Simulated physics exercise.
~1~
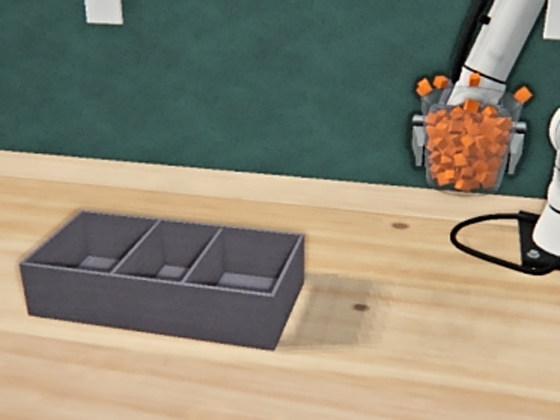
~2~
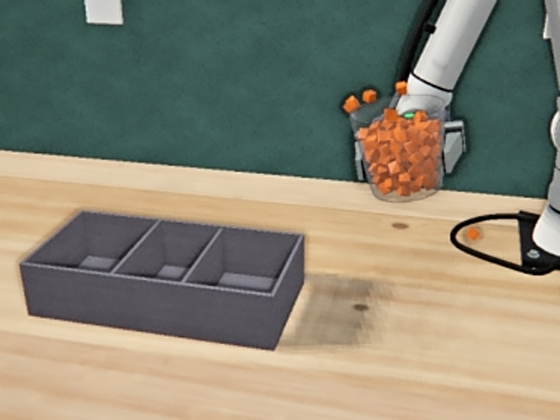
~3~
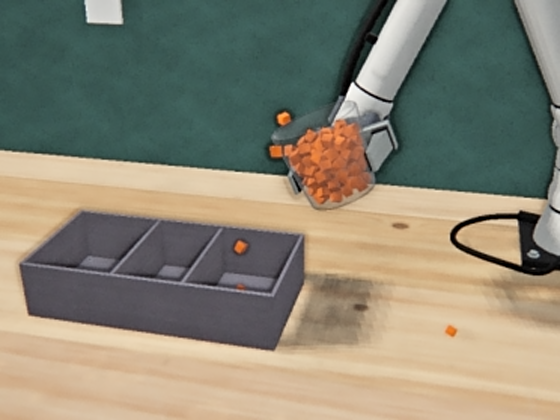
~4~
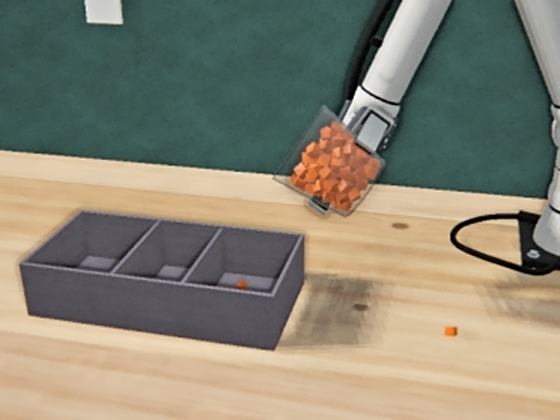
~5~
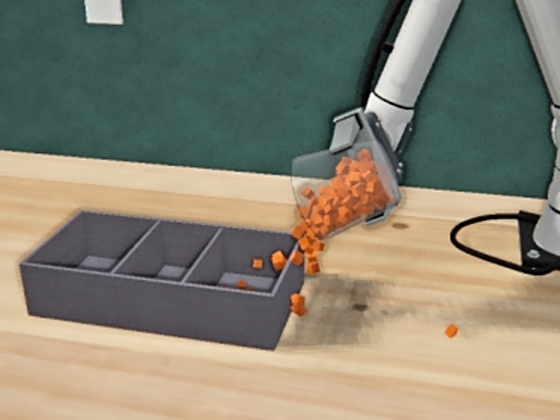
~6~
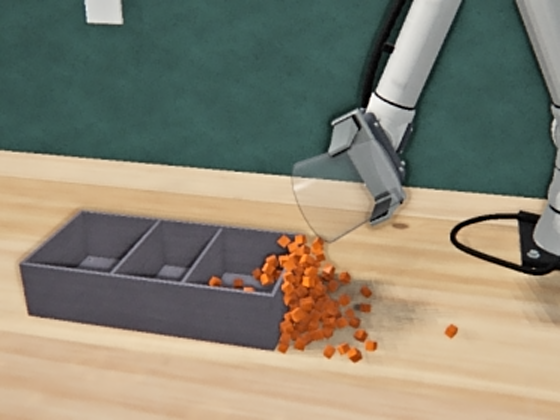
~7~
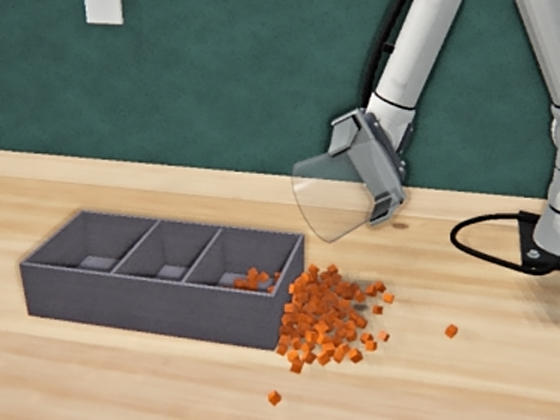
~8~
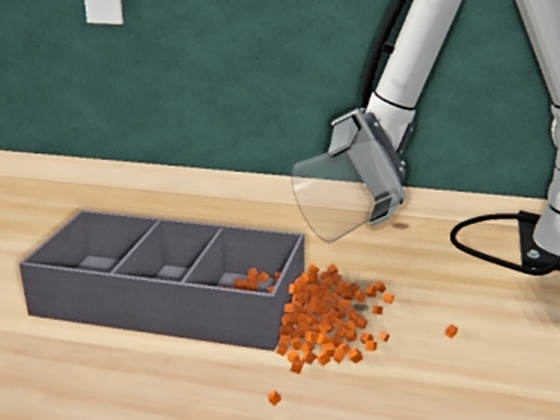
Robot arm tipping a clear cup of orange cubes beside a grey divided box, most spilling onto the table, few landing inside.
